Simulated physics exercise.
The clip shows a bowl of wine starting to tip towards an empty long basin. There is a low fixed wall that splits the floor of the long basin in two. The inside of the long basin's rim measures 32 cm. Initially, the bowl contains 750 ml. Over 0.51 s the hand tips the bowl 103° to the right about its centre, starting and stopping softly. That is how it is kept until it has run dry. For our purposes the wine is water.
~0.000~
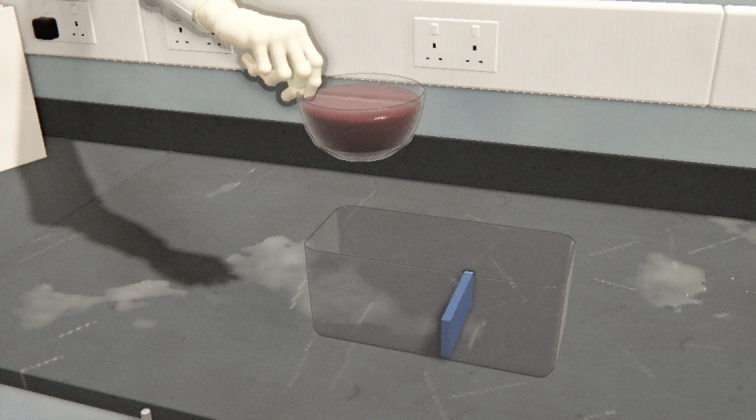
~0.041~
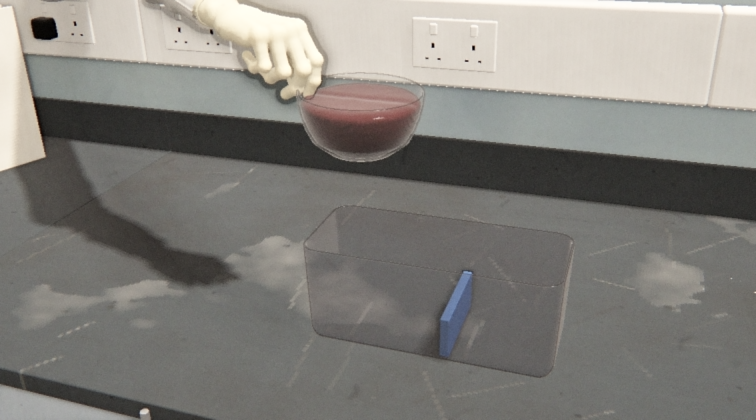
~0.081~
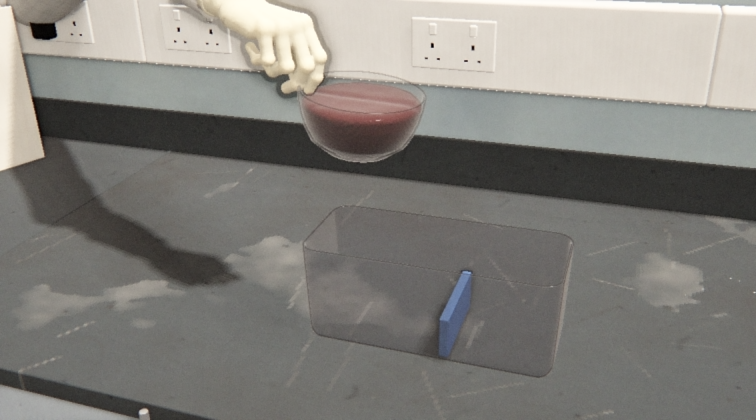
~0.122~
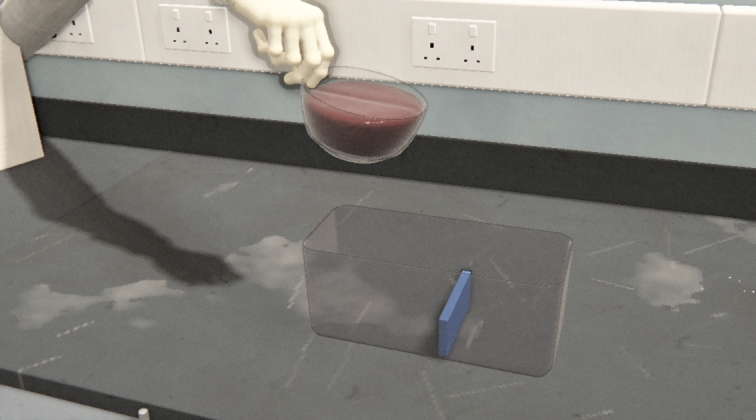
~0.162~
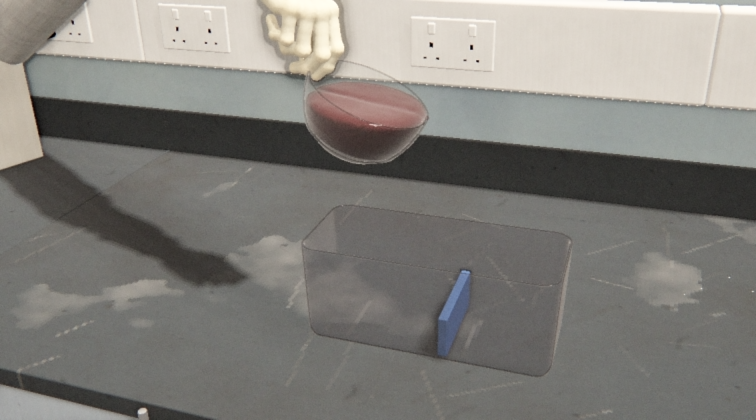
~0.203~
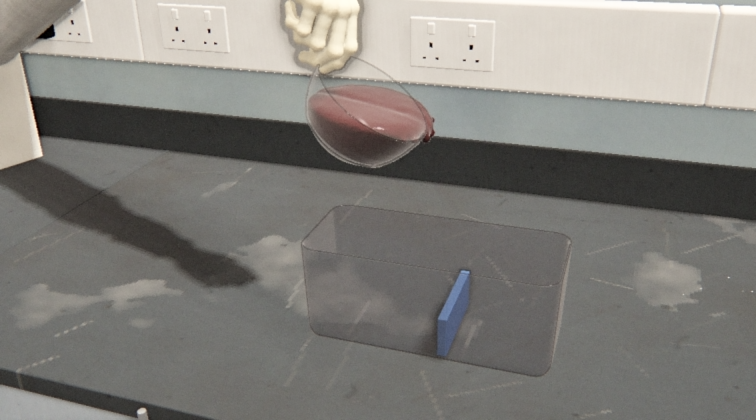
A glass bowl of dark red wine hangs above a dark, scuffed countertop, seen from slightly above, with white wall sockets behind. Below it sits an empty, clear long basin with an upright blue wall inside, right of its middle. A pale gloved-looking hand at the rim shifts right as the bowl tips rightward, gently then more steeply, and wine begins crossing its right edge.
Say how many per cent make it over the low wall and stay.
About 48 per cent makes it over and stays.
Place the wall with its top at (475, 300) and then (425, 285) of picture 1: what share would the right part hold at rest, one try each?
Around 25 and 85 percent, in that order.
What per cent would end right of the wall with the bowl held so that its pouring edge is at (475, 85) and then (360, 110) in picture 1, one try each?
Result: 80 per cent, then 10 per cent.
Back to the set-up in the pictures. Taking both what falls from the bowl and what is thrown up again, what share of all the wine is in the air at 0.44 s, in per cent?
48 %.
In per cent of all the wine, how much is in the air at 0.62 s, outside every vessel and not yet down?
Roughly 12 %.
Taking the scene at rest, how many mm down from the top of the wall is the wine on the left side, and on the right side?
On the left it's about 38 mm; on the right, about 30 mm.
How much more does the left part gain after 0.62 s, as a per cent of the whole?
About 10 percent.
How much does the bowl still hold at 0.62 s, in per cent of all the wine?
I reckon near 1 per cent still sits there.
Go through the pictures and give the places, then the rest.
Tilt 0°; pouring edge (422, 97); surface from (308, 94) to (421, 104); the long basin's rim runs from (321, 226) to (570, 262); the wall's top is at (458, 296), in the first frame.
Tilt 2°; pouring edge (422, 99); surface from (308, 92) to (420, 105), in the second frame.
Tilt 6°; pouring edge (423, 105); surface from (309, 91) to (421, 107), in the third frame.
Tilt 14°; pouring edge (424, 113); surface from (310, 89) to (423, 109), in the fourth frame.
Tilt 24°; pouring edge (424, 124); surface from (313, 89) to (418, 114); 1 per cent is over the edge, in the fifth frame.
Tilt 35°; pouring edge (422, 137); surface from (316, 92) to (419, 124); 7 per cent is over the edge, in the sixth frame.
Then, 0.44 s in, the tilt is 99° and 13 per cent is still to pour, 5 is left of the wall and 33 right of it.
Then, 0.62 s in, the tilt is 103° and 1 per cent is still to pour, 37 is left of the wall and 49 right of it.
Then, 0.81 s in, the tilt is 103° and 0 per cent is still to pour, 45 is left of the wall and 45 right of it.
Then, 1.01 s in, the tilt is 103° and 0 per cent is still to pour, 47 is left of the wall and 48 right of it.
Finally, 47 per cent lies left of the wall, 48 right of it and 5 outside.
